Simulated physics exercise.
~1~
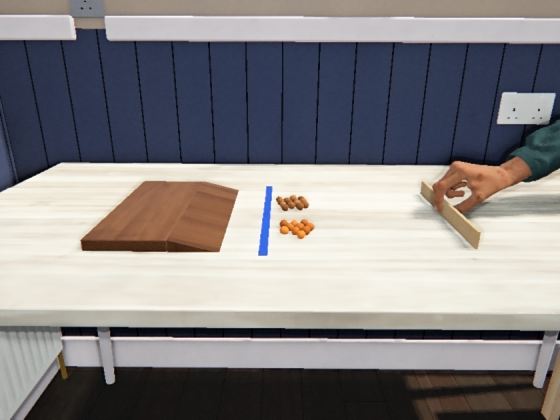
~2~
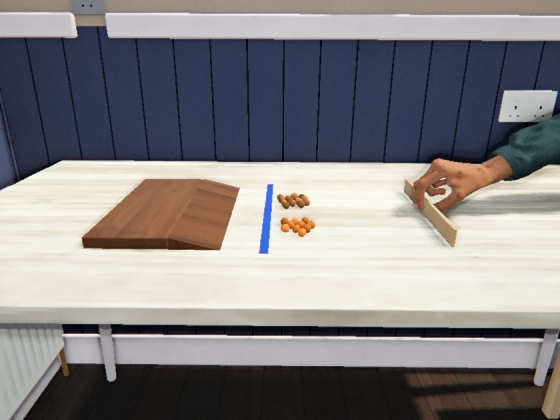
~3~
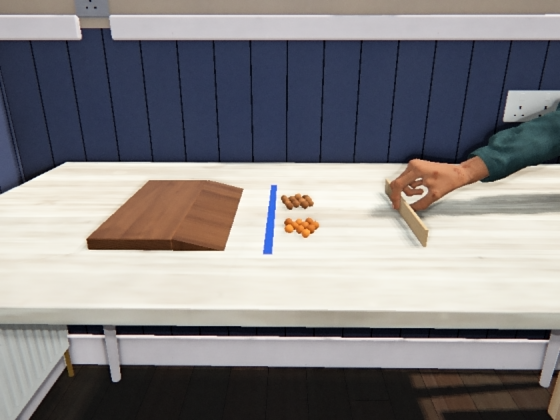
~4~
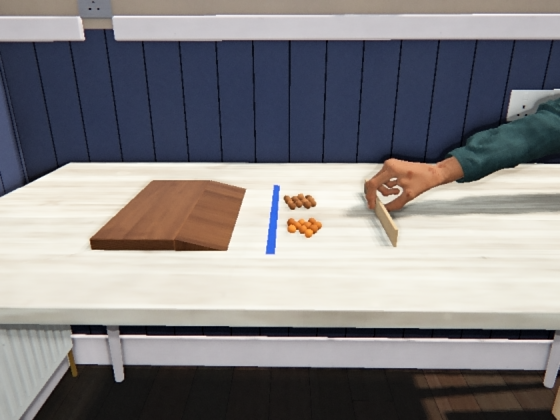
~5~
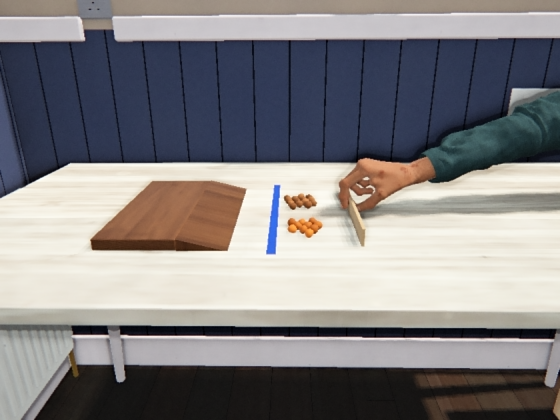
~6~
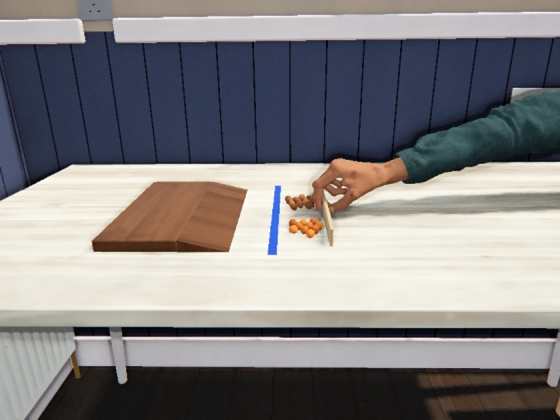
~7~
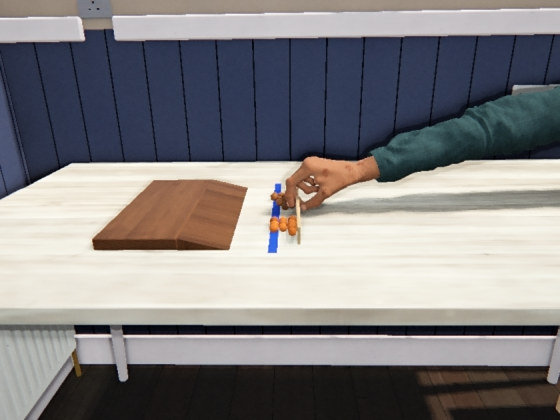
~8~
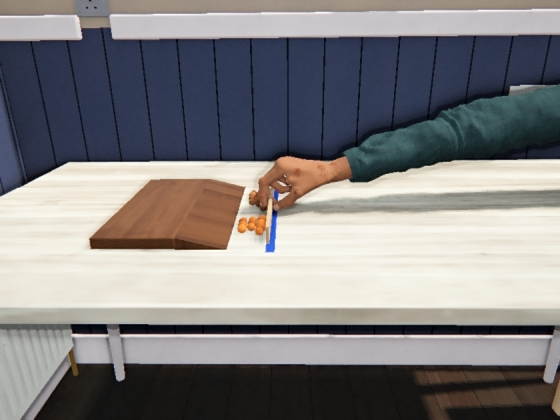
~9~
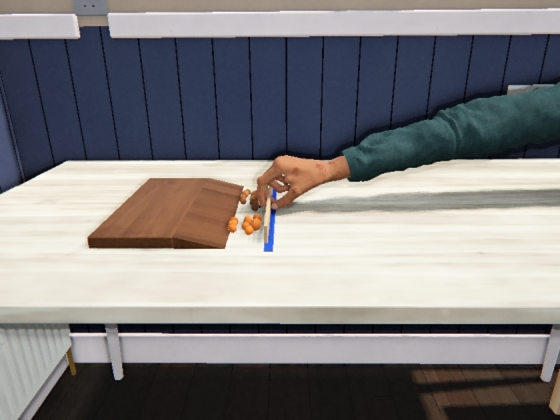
At the start, a hand in a green sleeve holds a thin, upright piece of card on the right side of a pale table, while two small clusters of bits, one brown and one orange, lie just right of a blue tape strip. A brown wooden slab with a sloping edge sits to the left. The hand slides the card steadily left until it reaches the clusters. It pushes both across the tape, then stops at the blue line. The bits travel slightly farther and come to rest short of the slab, with none going over its top.
